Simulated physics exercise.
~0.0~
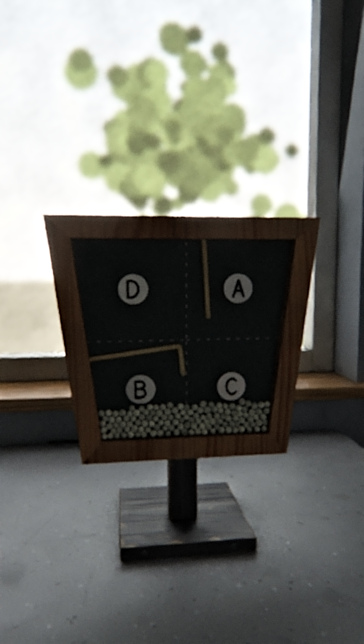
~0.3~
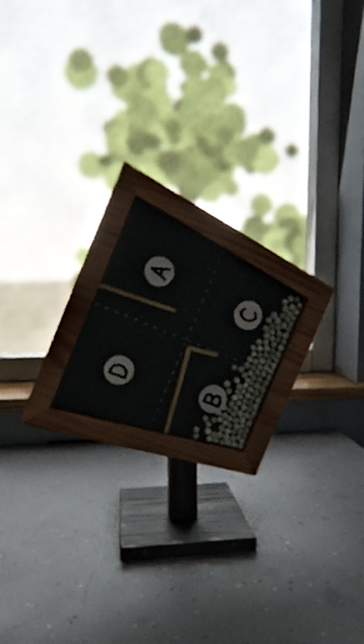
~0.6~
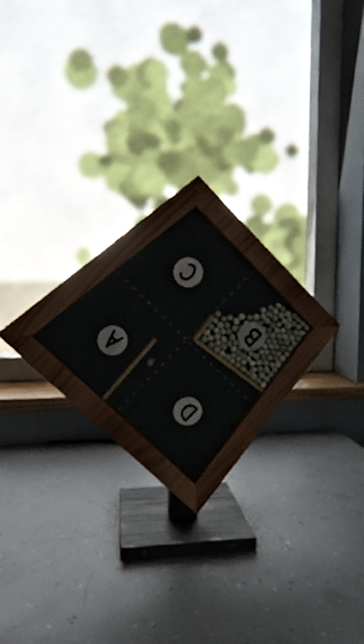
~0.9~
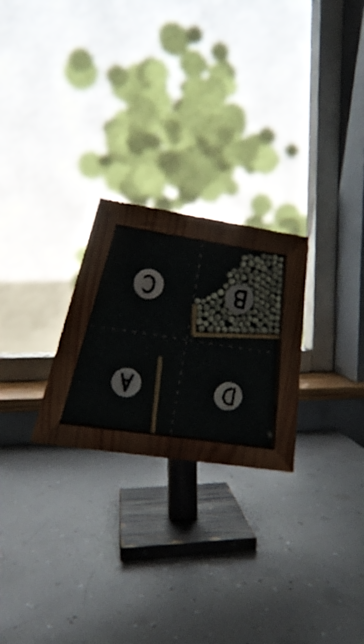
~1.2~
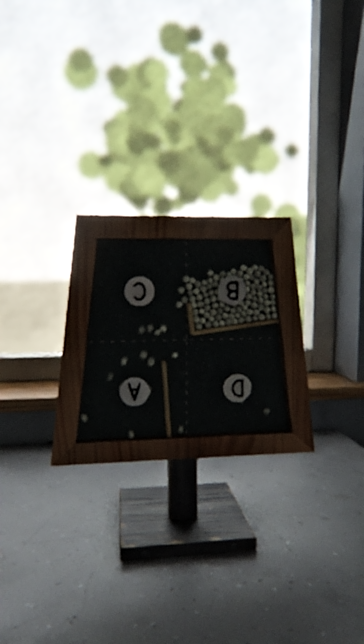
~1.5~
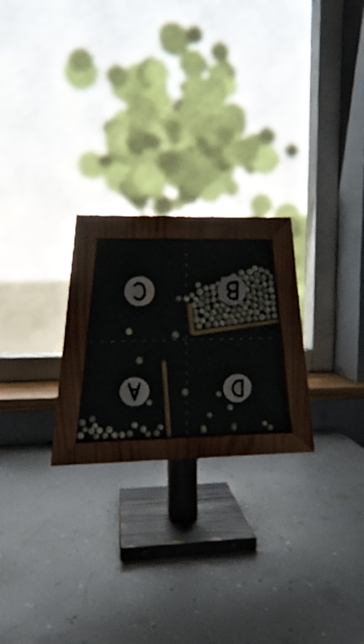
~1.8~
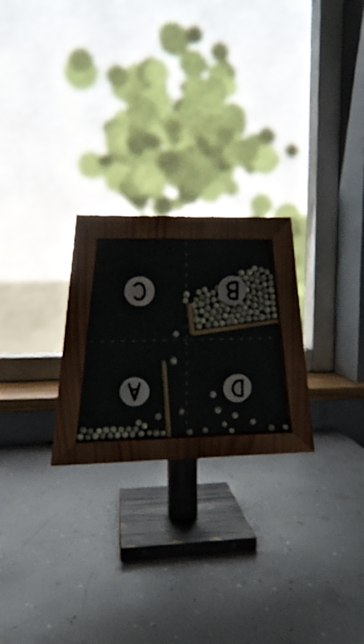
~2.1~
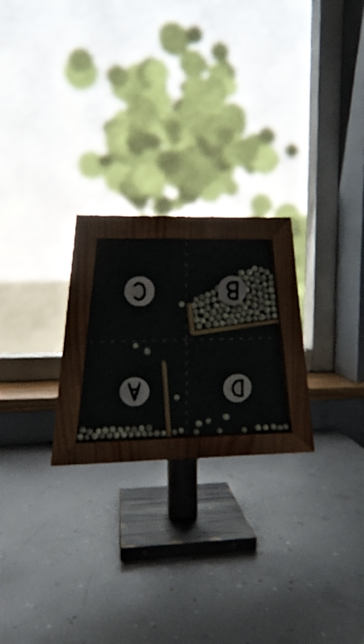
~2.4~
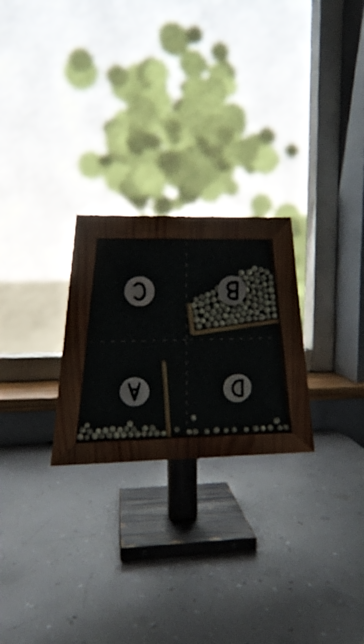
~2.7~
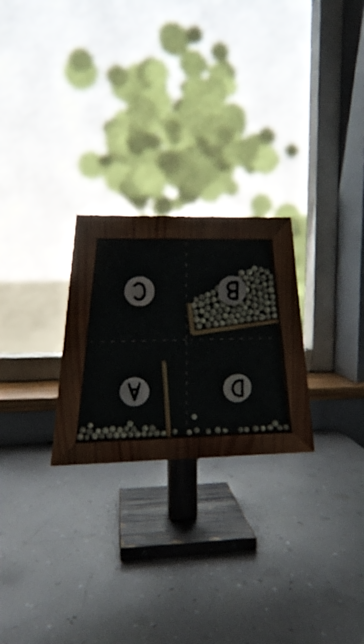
On a grey surface before a bright window with a blurred green tree outside, seen from the front, a wooden-framed dark box stands on a short post and square base. Its four quarters are lettered, and small white balls lie along the bottom across B and C. The box turns anticlockwise, and the balls slide right and gather in B, held by an angled strip. It turns further until upside down, and some balls spill leftward and drop. At the end most rest in B, upper right, with a row in A and fewer in D below, while C is empty.
